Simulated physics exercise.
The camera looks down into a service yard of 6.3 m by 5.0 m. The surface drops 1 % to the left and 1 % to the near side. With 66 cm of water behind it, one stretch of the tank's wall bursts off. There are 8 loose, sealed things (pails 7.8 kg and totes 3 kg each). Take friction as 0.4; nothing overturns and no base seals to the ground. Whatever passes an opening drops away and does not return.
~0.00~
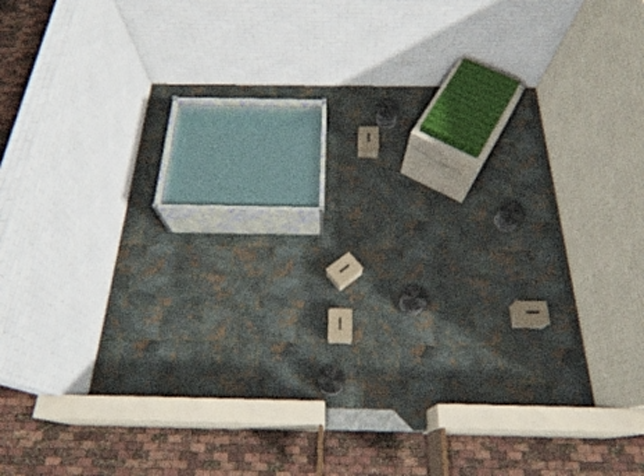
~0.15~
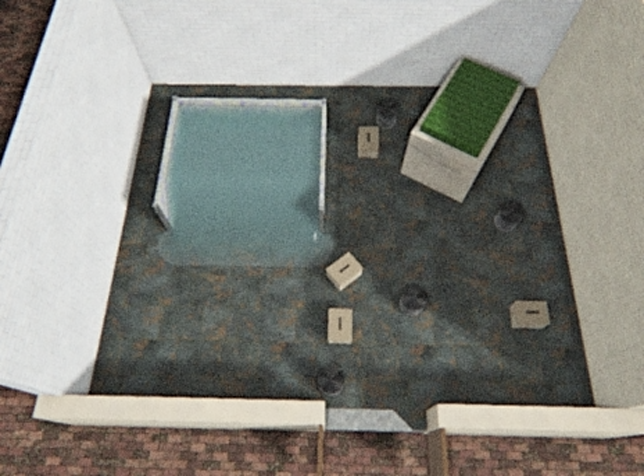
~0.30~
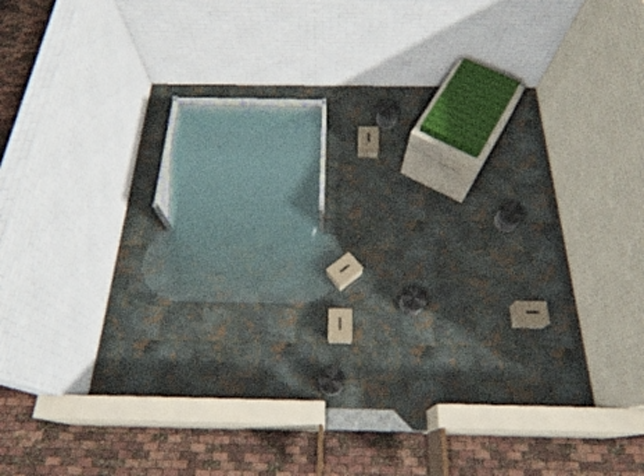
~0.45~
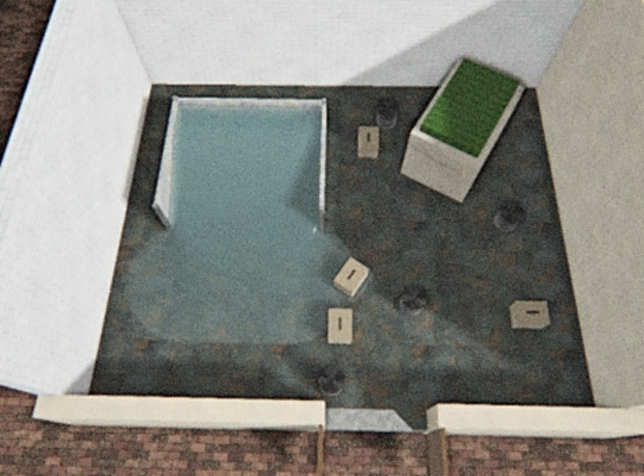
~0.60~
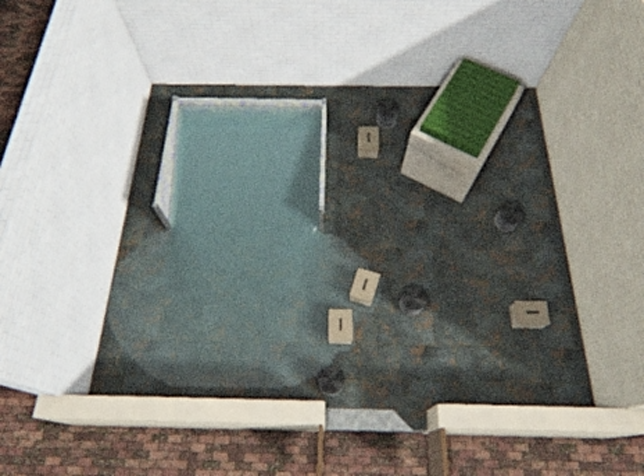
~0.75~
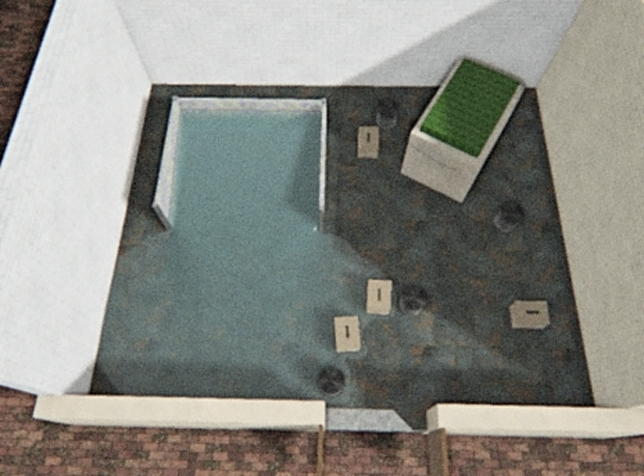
Water bursting from the near side of a raised tank, spreading across a walled yard and nudging two pale boxes rightward.
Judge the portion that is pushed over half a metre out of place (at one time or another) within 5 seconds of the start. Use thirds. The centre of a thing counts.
It is between one and two thirds.
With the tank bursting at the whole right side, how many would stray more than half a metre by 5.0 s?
In that case 7 of them.
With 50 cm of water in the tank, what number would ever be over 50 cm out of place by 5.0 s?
Then 4.
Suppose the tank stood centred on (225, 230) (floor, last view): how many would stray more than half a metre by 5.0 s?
Then 5.
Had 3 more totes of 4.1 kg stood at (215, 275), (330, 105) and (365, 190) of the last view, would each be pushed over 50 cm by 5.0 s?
In turn: Over, under, short of it.
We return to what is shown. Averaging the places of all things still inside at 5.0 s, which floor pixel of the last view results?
Around (459, 180).
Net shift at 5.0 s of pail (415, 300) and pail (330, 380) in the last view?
In that order: 80 cm, gone out.
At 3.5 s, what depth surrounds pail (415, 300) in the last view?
About 5 cm.
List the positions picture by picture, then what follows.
A tote at (345, 269), on the bottom; a tote at (340, 324), on the bottom; water covers 3.6 m2; 0 of 8 have shifted, in the first frame.
A tote at (345, 269), on the bottom; a tote at (340, 324), on the bottom; water covers 4.8 m2; 0 of 8 have shifted, in the second frame.
A tote at (345, 269), on the bottom; a tote at (340, 324) rests on the ground; water covers 6.2 m2; 0 of 8 have shifted, in the third frame.
A tote at (352, 275), on the bottom, 13 cm from its start; a tote at (340, 324), on the bottom; 8.0 m2 under water; 1 of 8 have shifted, in the fourth frame.
A tote at (365, 284), on the bottom, 35 cm from its start; a tote at (341, 324), on the bottom; 9.9 m2 under water; 1 of 8 have shifted, in the fifth frame.
A tote at (380, 294) rests on the ground, 57 cm from its start; a tote at (347, 332), on the bottom, 14 cm from its start; 11.3 m2 under water; 2 of 8 have shifted, in the sixth frame.
After 1.1 s 2 of 8 are over 50 cm from their spots; 0 afloat.
After 2.2 s 3 of 8 are over 50 cm from their spots; 0 afloat.
After 3.5 s 3 of 8 are over 50 cm from their spots; 1 afloat.
After 5.0 s 5 of 8 are over 50 cm from their spots, and 5 have been at some point; 1 afloat.
